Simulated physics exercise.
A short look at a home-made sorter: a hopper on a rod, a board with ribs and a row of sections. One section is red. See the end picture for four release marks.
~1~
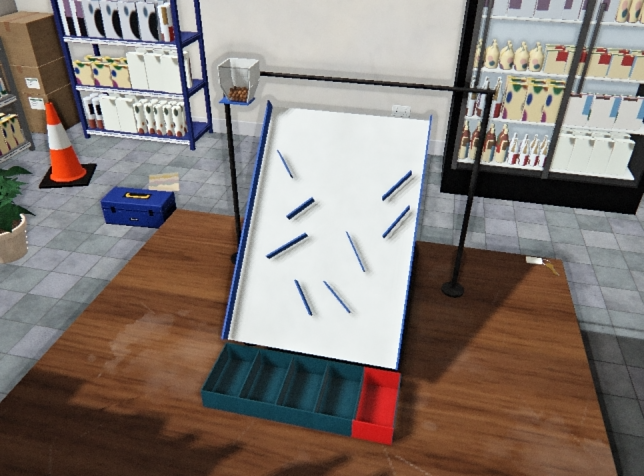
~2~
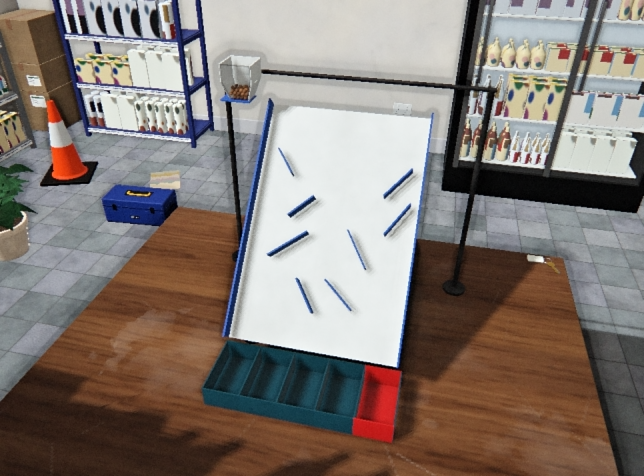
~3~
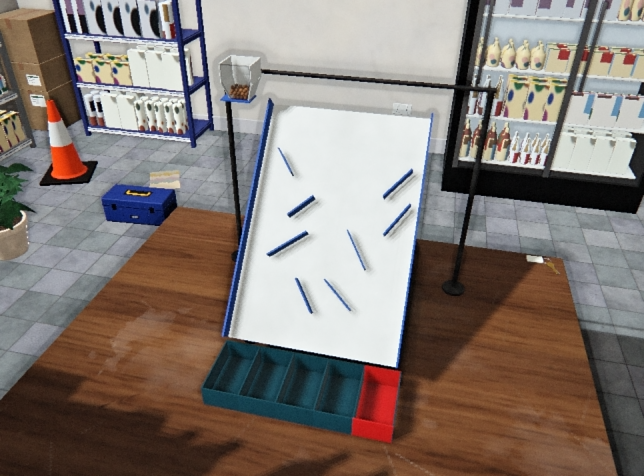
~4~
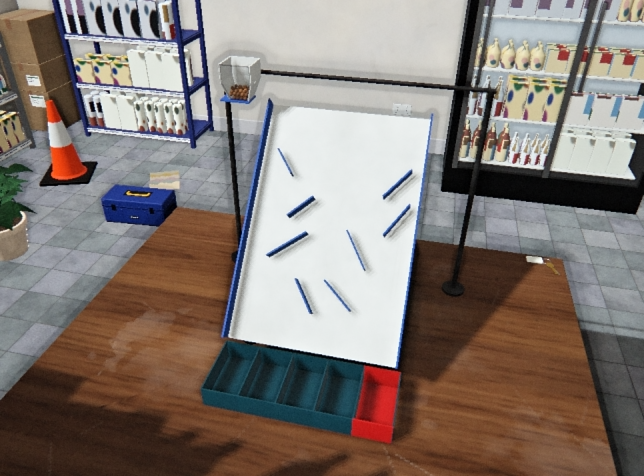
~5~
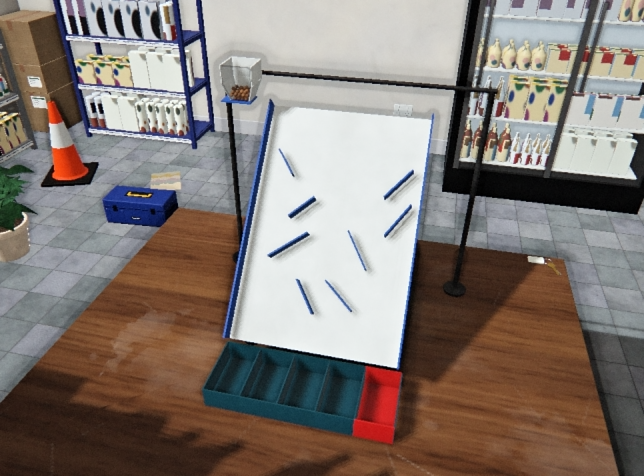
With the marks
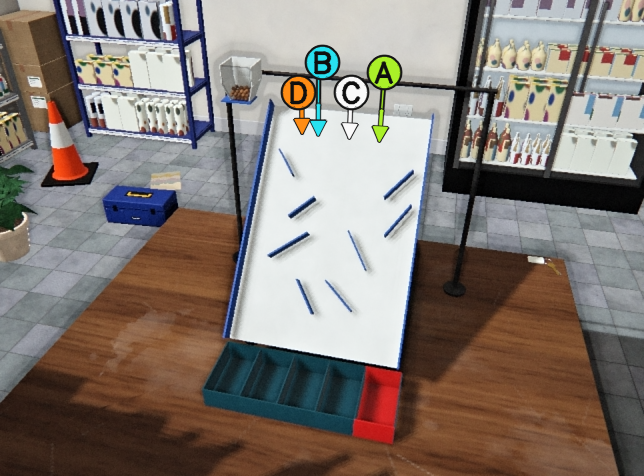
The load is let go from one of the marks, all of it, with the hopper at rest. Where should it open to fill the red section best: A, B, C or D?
Mark A.
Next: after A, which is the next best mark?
That is mark C.
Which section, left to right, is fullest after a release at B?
The first from the left.
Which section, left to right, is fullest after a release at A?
The fifth from the left.
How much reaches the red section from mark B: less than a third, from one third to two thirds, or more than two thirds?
Mark B gives less than a third.
On the marked copy, mark A meets the board at (379, 136); mark B meets the board at (318, 130); mark C meets the board at (349, 133); mark D meets the board at (302, 128).
With A, nearly all in the red section, a small part outside the box.
With B, a small part in the red section, most in other sections, a stray few outside the box.
With C, about half in the red section, about half in other sections.
With D, a small part in the red section, nearly all in other sections, a stray few outside the box.
